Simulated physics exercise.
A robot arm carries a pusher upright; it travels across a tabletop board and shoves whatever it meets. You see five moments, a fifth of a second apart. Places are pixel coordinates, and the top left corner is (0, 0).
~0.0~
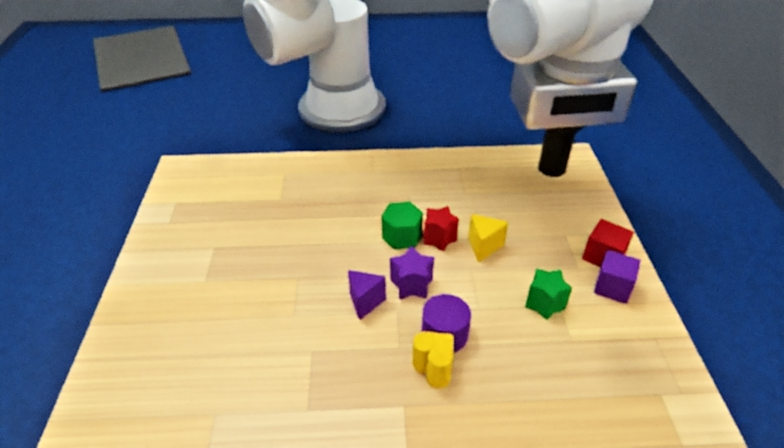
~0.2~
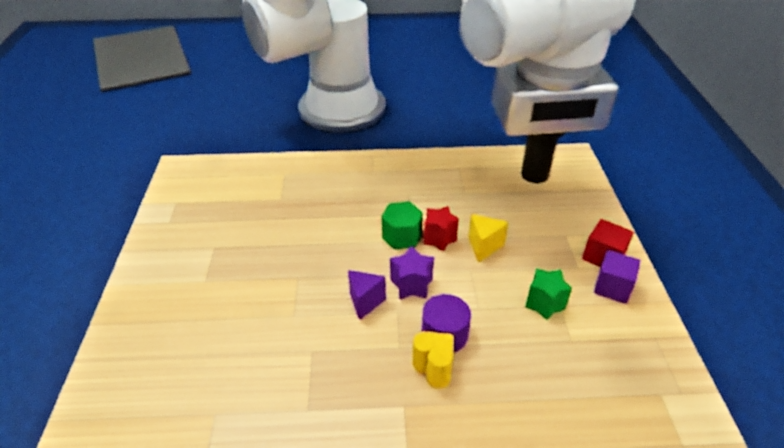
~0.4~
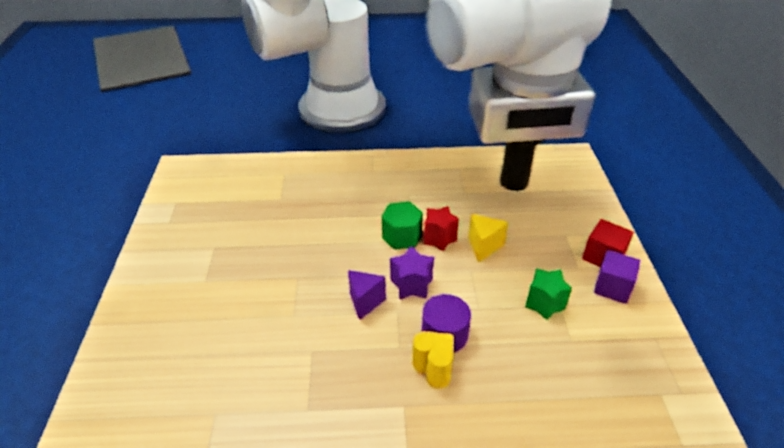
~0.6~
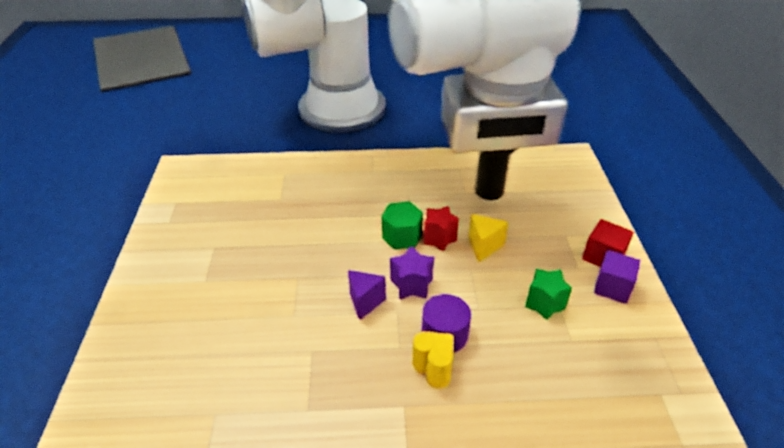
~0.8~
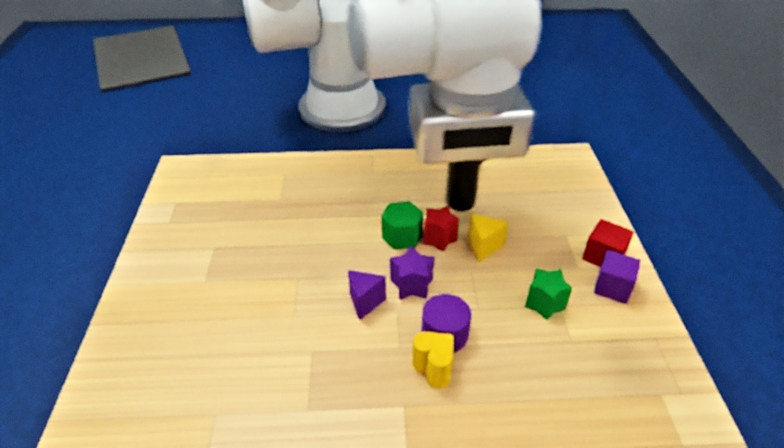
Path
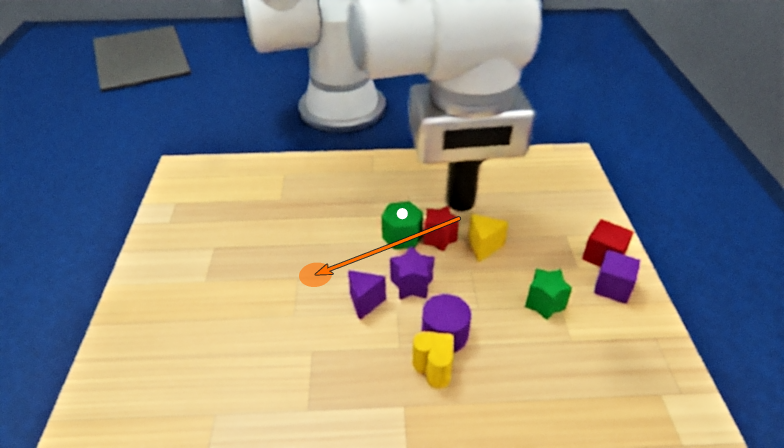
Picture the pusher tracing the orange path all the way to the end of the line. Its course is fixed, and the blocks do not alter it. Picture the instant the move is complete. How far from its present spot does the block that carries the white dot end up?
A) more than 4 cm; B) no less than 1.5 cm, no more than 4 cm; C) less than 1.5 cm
Answer: A.
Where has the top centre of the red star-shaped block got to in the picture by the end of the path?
Its top middle: (415, 236).
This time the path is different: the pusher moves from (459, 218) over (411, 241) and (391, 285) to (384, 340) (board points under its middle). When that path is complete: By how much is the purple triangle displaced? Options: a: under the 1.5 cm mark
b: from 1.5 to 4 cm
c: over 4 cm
My answer is option b.
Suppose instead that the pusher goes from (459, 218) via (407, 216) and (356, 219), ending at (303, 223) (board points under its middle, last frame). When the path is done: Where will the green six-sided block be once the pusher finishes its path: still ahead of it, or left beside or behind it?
I'm fairly sure the green six-sided block slides away from the front of the pusher at some point.
The drawn path runs from (459, 218) directly to (316, 275); the dot is on the green six-sided block.
What follows on the original path. One third of the way, pusher (415, 220); green six-sided block (381, 221), turned 30° clockwise; red star-shaped block (422, 233), turned 75° anticlockwise.
Two thirds of the way, pusher (366, 239); green six-sided block (329, 239), turned 35° clockwise; red star-shaped block (415, 236), turned 110° anticlockwise.
At the end, pusher (313, 258); purple triangle not moved; green six-sided block (273, 256), turned 45° clockwise; red star-shaped block (415, 236), turned 110° anticlockwise; yellow triangle not moved.
